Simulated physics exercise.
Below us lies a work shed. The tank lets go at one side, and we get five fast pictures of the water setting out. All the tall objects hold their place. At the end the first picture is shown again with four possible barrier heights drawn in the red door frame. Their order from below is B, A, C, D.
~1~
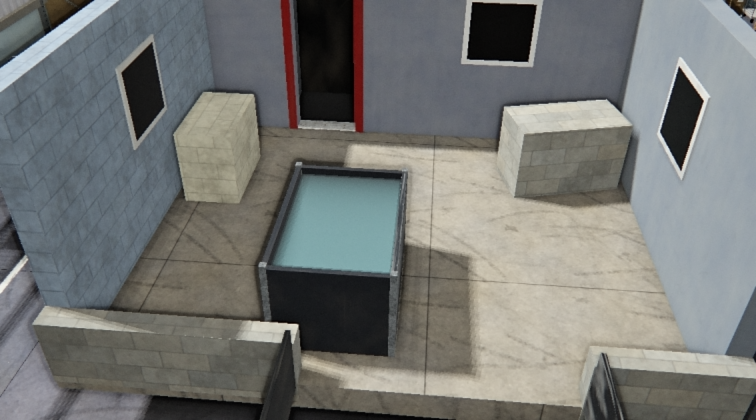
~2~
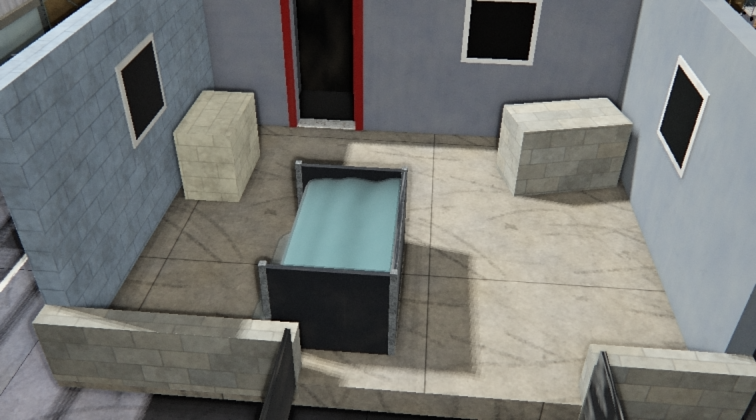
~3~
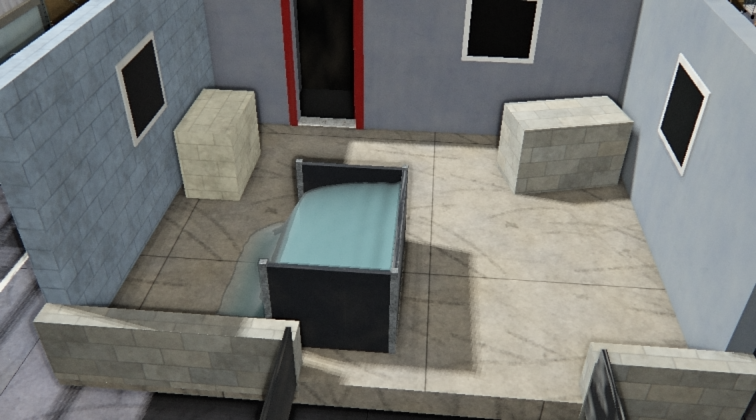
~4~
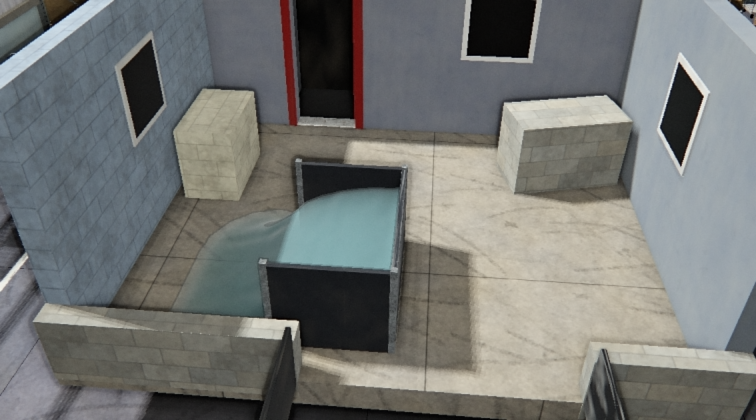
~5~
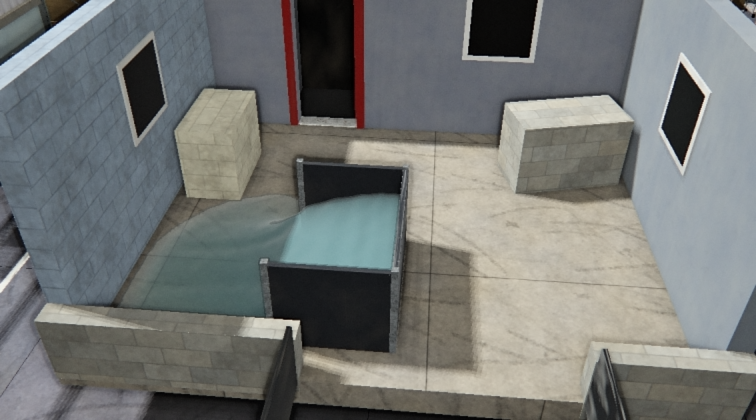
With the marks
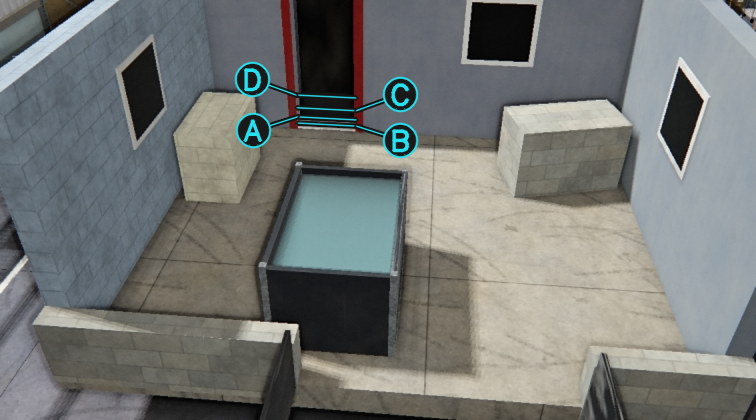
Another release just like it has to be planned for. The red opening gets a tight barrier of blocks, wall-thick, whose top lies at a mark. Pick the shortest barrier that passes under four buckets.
Choose B.
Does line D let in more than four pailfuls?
No, that is safe.
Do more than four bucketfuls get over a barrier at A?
No, not at all.
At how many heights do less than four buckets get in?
All of the four.
On the marked copy, A at (326, 118); B at (327, 124); C at (326, 109); D at (325, 96); from the bottom up B, A, C, D.
With A, nothing gets over.
With B, a bucket or two gets in.
With C, nothing gets over.
With D, nothing gets over.
